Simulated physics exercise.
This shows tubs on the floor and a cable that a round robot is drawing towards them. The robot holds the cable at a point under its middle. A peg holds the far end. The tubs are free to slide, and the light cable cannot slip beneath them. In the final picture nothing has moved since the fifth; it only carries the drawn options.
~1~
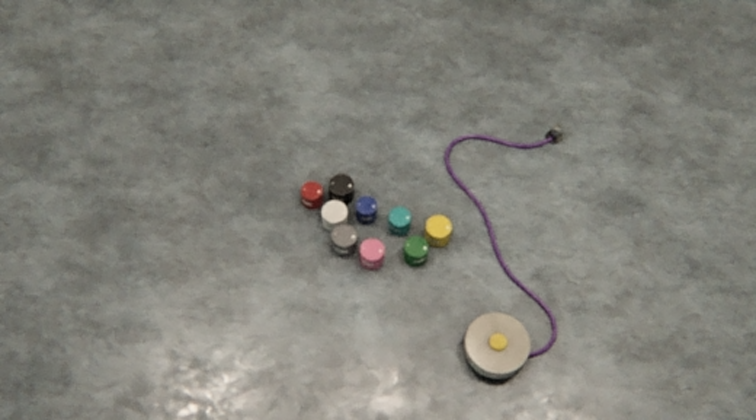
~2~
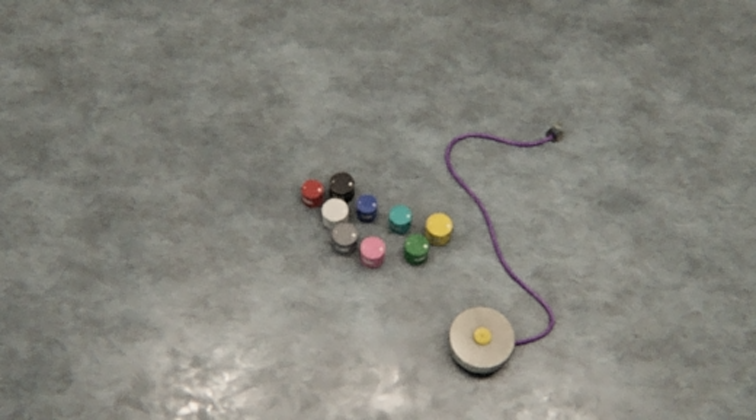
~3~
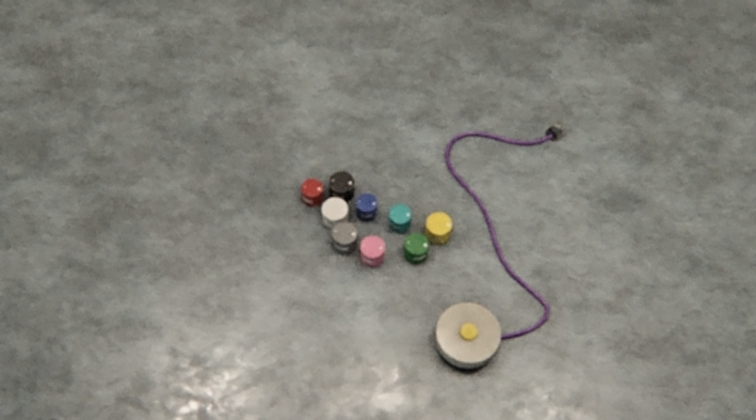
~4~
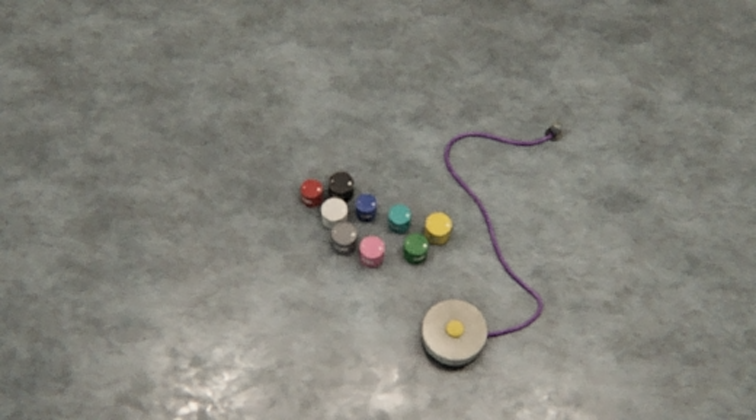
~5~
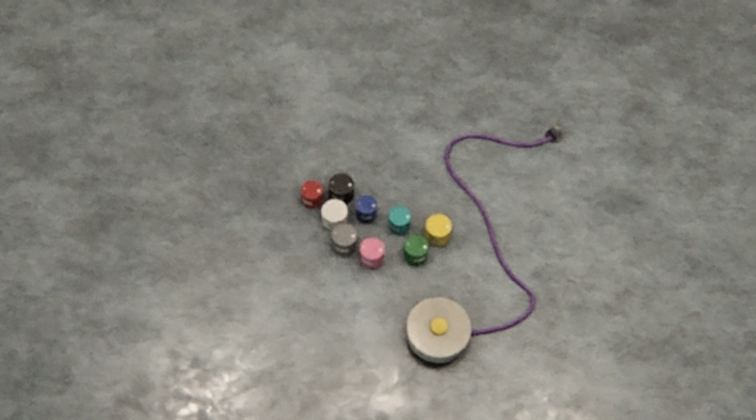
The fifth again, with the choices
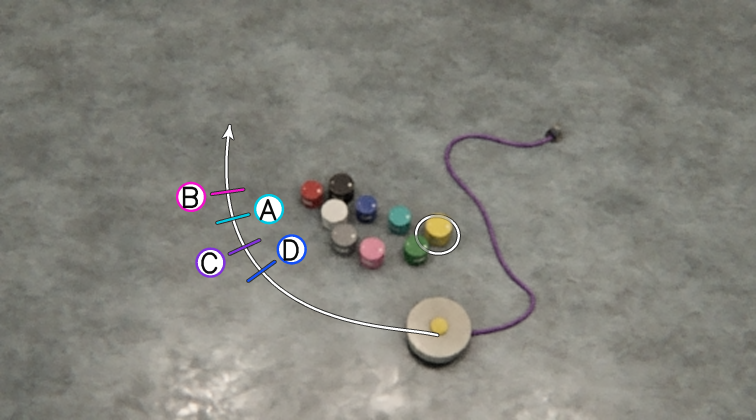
A round robot slid slowly leftward and slightly up across the grey floor, drawing the near end of a purple cable with it, while the small colourful tubs and the peg stayed put.
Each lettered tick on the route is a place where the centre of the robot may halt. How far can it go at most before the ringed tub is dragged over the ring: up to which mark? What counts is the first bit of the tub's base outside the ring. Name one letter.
B is the last safe stop.
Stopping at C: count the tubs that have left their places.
By then, none.
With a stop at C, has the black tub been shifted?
By then, no.
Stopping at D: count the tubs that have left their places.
The count is none.
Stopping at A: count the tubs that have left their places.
By then, none.
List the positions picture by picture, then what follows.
The first picture shows robot (497, 346); peg (556, 132); white tub (335, 216).
The second picture shows robot (481, 341); grey tub (345, 239).
The third picture shows robot (468, 336); blue tub (367, 208).
The fourth picture shows robot (454, 333); pink tub (372, 252).
The fifth picture shows robot (438, 331); green tub (416, 250); yellow tub (438, 230); peg (556, 131).
On the marked copy, A at (233, 219); B at (228, 192); C at (245, 247); D at (262, 271); the ring at (437, 235); the route from (437, 335) via (260, 269) to (230, 126).
Taking B. A third of the way, robot (334, 312); yellow tub (438, 230).
Two thirds of the way, robot (253, 257); yellow tub (438, 230).
When it is over, robot (227, 186); pink tub (373, 248); green tub (412, 244); yellow tub (438, 230); the yellow tub is still in its ring.
As for the rest, A is safe but short; C is safe but short; D is safe but short.
